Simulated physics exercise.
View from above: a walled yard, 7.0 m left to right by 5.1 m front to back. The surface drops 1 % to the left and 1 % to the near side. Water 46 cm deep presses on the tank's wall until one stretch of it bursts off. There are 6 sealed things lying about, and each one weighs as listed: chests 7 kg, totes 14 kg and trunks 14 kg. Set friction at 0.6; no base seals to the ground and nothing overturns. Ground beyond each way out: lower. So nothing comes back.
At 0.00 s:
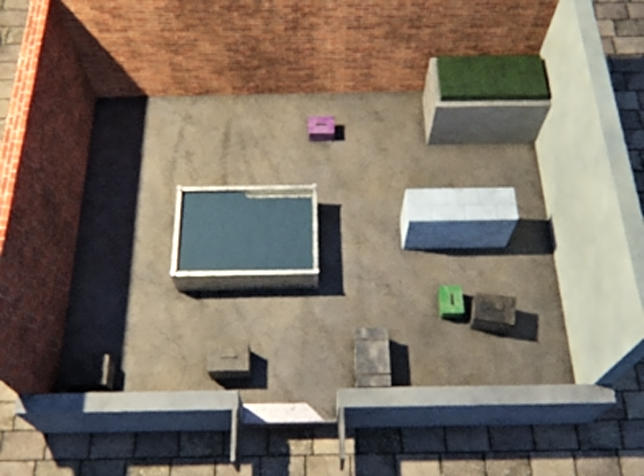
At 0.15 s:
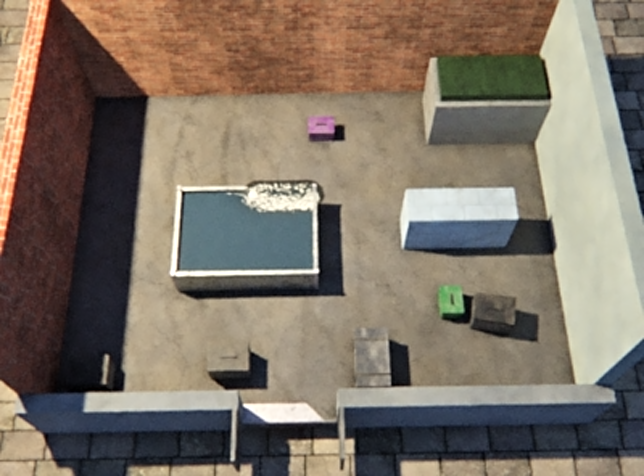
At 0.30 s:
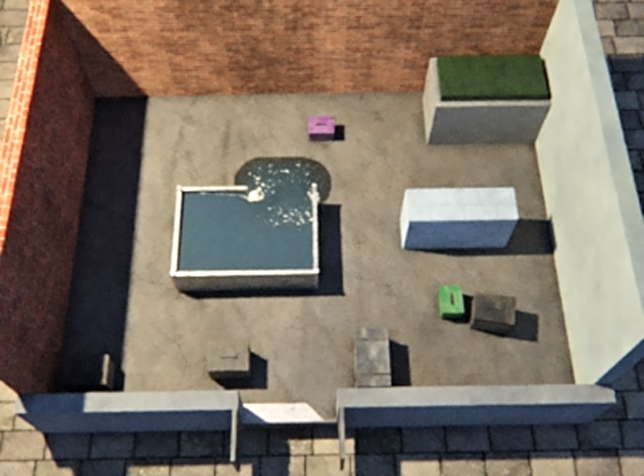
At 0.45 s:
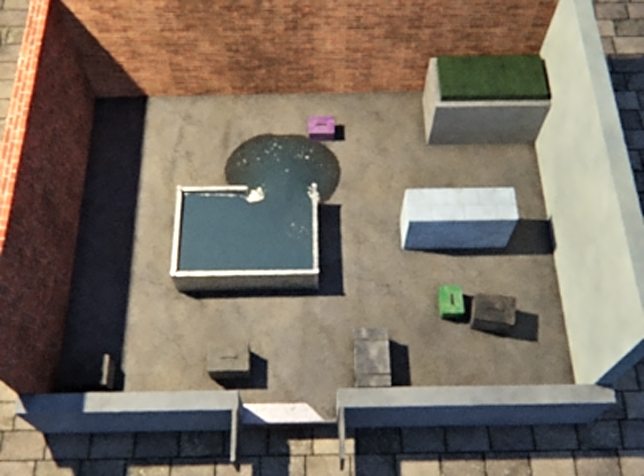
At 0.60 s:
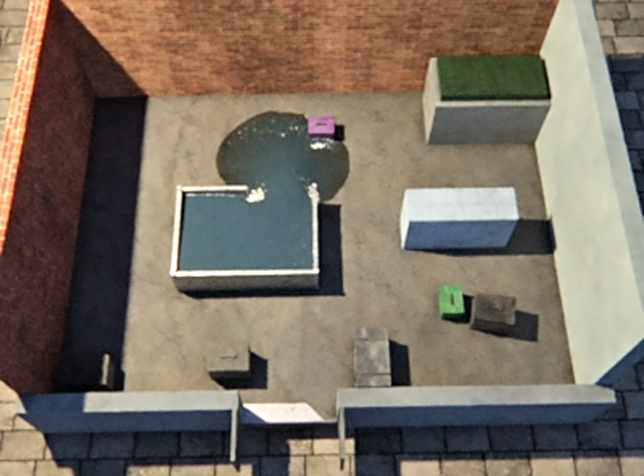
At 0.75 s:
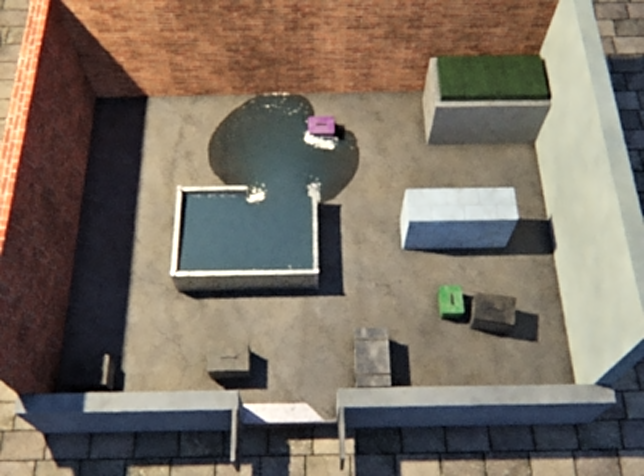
In a walled yard seen from above, water breaks out over the far right corner of a raised rectangular pool. It spreads across the ground behind the pool in a widening dark puddle, then reaches and laps around the purple tote near the brick wall, while the tote and the other objects stay still.
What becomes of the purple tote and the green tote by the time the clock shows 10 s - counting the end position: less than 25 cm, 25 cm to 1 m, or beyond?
One by one: Purple tote: Swept away; green tote: Almost still.
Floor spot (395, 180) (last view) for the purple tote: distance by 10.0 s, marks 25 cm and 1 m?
Short answer: It hardly moves.
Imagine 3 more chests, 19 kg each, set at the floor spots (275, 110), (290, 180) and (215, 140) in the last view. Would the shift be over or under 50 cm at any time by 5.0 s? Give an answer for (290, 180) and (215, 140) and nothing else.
Beyond the mark, below the mark.
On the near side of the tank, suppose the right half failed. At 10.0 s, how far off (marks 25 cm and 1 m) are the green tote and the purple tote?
The green tote would remain almost still and the purple tote would remain almost still.
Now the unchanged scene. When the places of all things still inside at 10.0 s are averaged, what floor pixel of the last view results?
They average out to somewhere around (366, 309).
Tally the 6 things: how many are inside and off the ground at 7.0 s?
Total: 1.
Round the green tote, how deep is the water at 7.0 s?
Roughly 0 cm deep.
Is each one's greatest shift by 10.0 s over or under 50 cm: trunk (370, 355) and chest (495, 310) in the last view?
First one stayed inside, second one stayed inside.
After 2.0 s the purple tote is near (357, 89), 0.9 m from its start, afloat; the green tote is near (452, 299), 0.0 m from its start, aground; 0 of 6 are out; 1 afloat.
After 4.5 s the purple tote is near (414, 162), 1.6 m from its start, aground; the green tote is near (452, 299), 0.0 m from its start, aground; 0 of 6 are out; 0 afloat.
After 7.0 s the purple tote is near (414, 164), 1.6 m from its start, aground; the green tote is near (452, 299), 0.0 m from its start, aground; 0 of 6 are out; 1 afloat.
After 10.0 s the purple tote is near (414, 164), 1.6 m from its start, aground; the green tote is near (452, 299), 0.0 m from its start, aground; 0 of 6 are out; 2 afloat.
